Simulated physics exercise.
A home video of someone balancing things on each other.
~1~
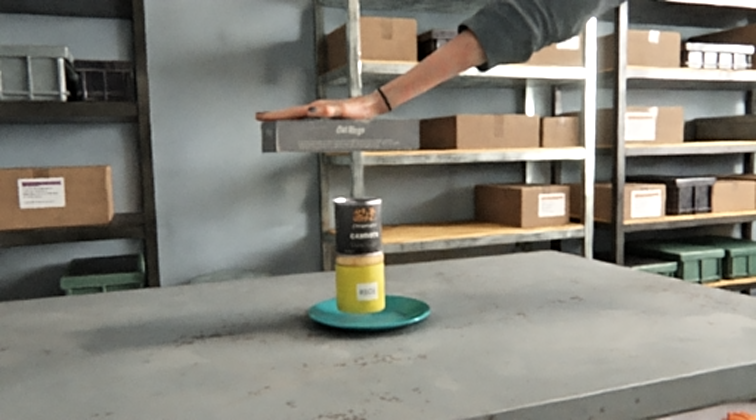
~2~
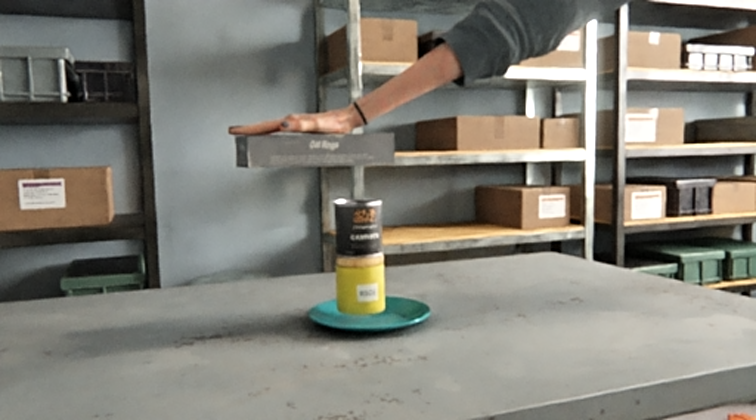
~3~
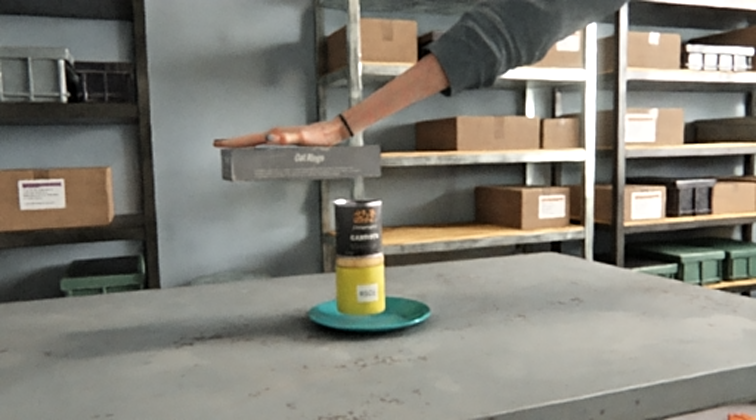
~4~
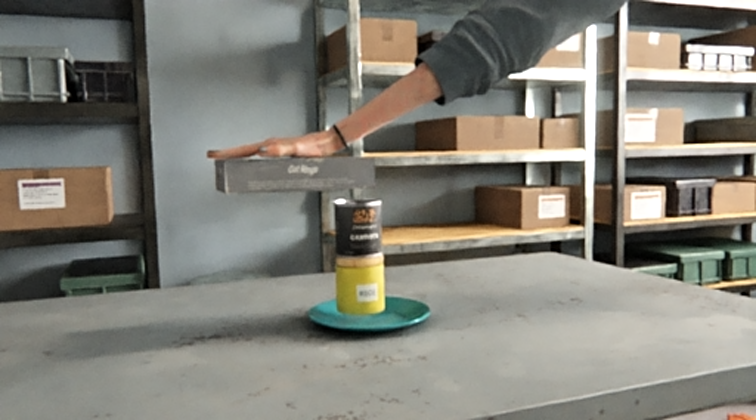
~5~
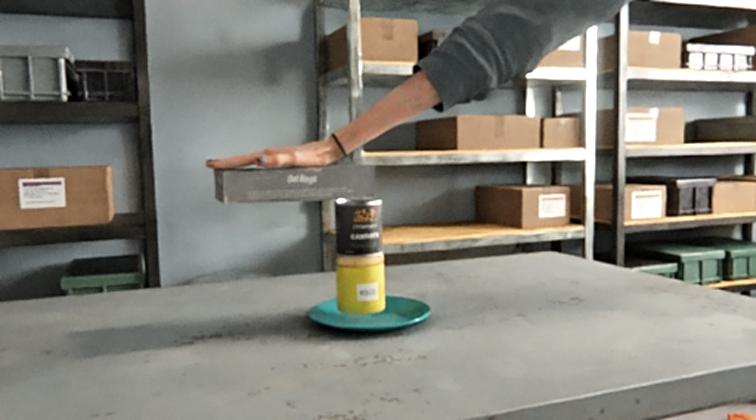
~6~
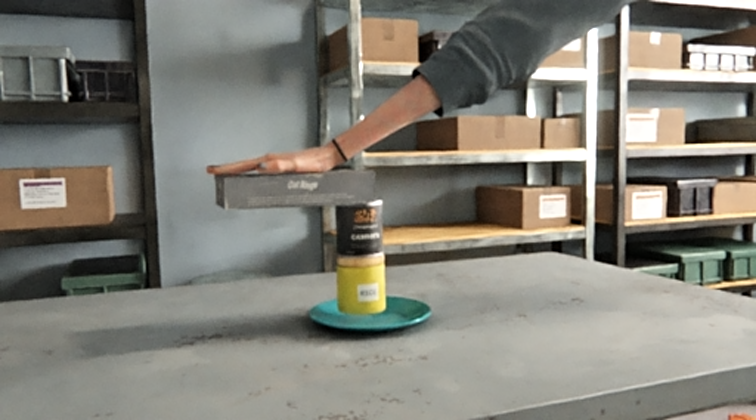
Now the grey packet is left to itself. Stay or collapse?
It will become unbalanced.
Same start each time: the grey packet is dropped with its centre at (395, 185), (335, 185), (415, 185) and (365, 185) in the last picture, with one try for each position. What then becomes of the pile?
Case one: Falls over. Case two: Falls over. Case three: Falls over. Case four: Stable.
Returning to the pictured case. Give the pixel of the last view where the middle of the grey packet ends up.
The object ends up somewhere around (295, 258).
Then, 0.20 s later than the last frame, grey packet tilted by 19° near (291, 204).
Then, 0.30 s later than the last frame, grey packet now fallen.
Then, 0.40 s later than the last frame, things are still on the move.
When it is over, fallen, grey packet; the other 3 as before. End places, in pixels of the last picture, grey packet near (295, 258). The pile loses its balance.
